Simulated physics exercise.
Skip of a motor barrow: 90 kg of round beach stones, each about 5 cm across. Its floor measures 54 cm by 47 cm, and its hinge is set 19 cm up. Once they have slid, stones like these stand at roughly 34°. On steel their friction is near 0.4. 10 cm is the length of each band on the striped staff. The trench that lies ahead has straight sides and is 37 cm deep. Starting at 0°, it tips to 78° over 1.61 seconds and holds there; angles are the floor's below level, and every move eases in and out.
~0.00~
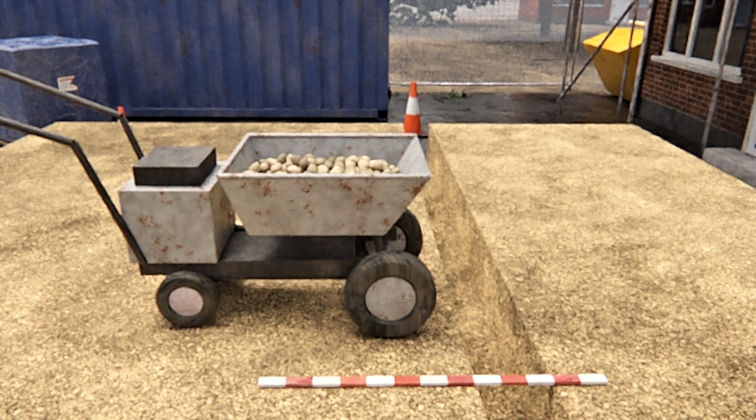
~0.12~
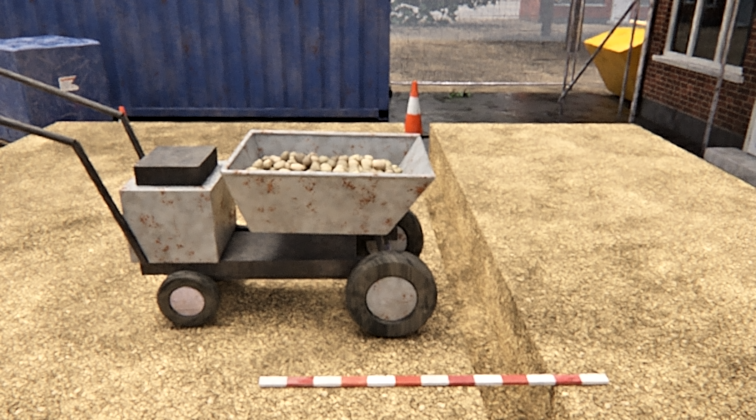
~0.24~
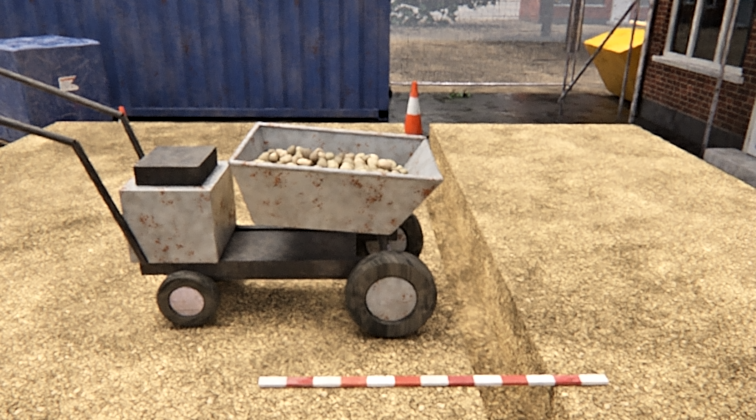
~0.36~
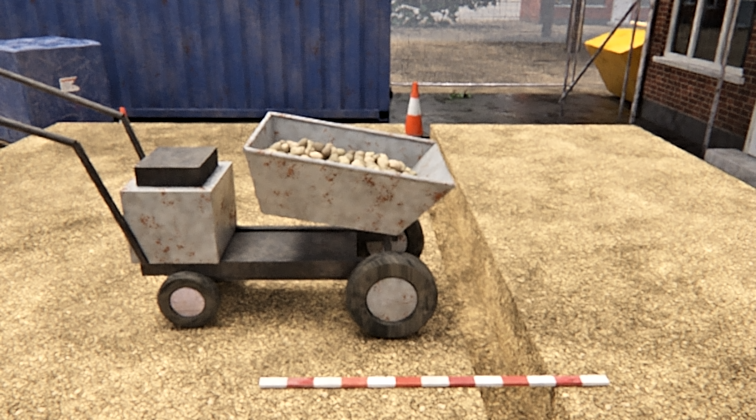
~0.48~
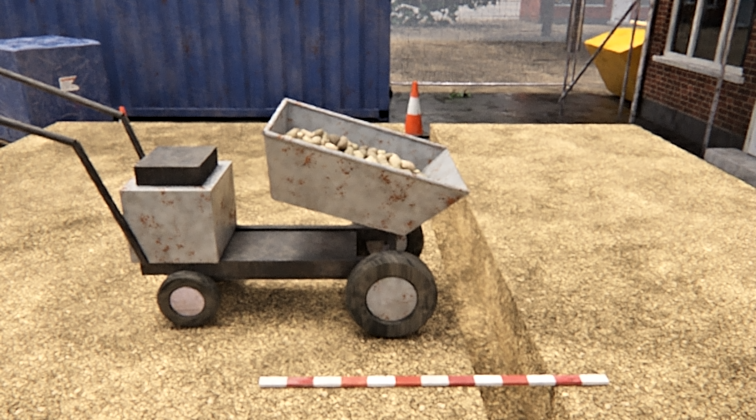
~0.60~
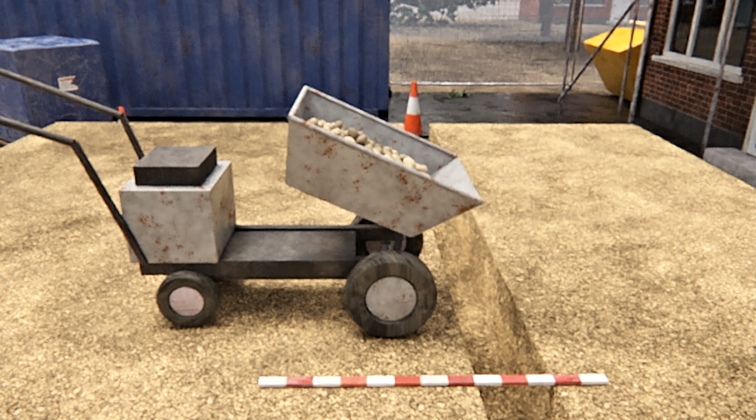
A long blue shipping container stands behind sandy ground on a building site, seen from the side and slightly above by a still camera. A grey, rust-marked motor barrow carrying pale stones sits left of a trench edge, with a red-and-white pole in front and an orange cone behind. The barrow stays put while its skip tilts gradually forward to the right, its rear rising and the stones tilting with it.
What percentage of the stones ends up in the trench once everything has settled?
About 23 per cent.
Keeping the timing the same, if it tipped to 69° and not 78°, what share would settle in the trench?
About 30%.
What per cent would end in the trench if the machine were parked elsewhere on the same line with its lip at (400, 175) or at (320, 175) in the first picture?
Some 50 and some 80 per cent, in that order.
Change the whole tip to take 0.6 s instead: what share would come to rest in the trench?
My guess is near 10 percent.
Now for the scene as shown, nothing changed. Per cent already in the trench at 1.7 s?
About 5%.
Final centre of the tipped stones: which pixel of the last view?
Around (556, 296).
After 1.2 s the floor is at 66°; 98 % in the skip, 1 % in the trench, 1 % past the trench; the foremost stones are at (529, 251).
After 1.7 s the floor is at 78°; 30 % in the skip, 4 % in the trench, 67 % past the trench; the foremost stones are at (666, 295).
After 2.1 s the floor is at 78°; 7 % in the skip, 12 % in the trench, 81 % past the trench; the foremost stones are at (730, 300).
After 4.0 s the floor is at 78°; 0 % in the skip, 23 % in the trench, 77 % past the trench; the foremost stones are past the picture's edge.
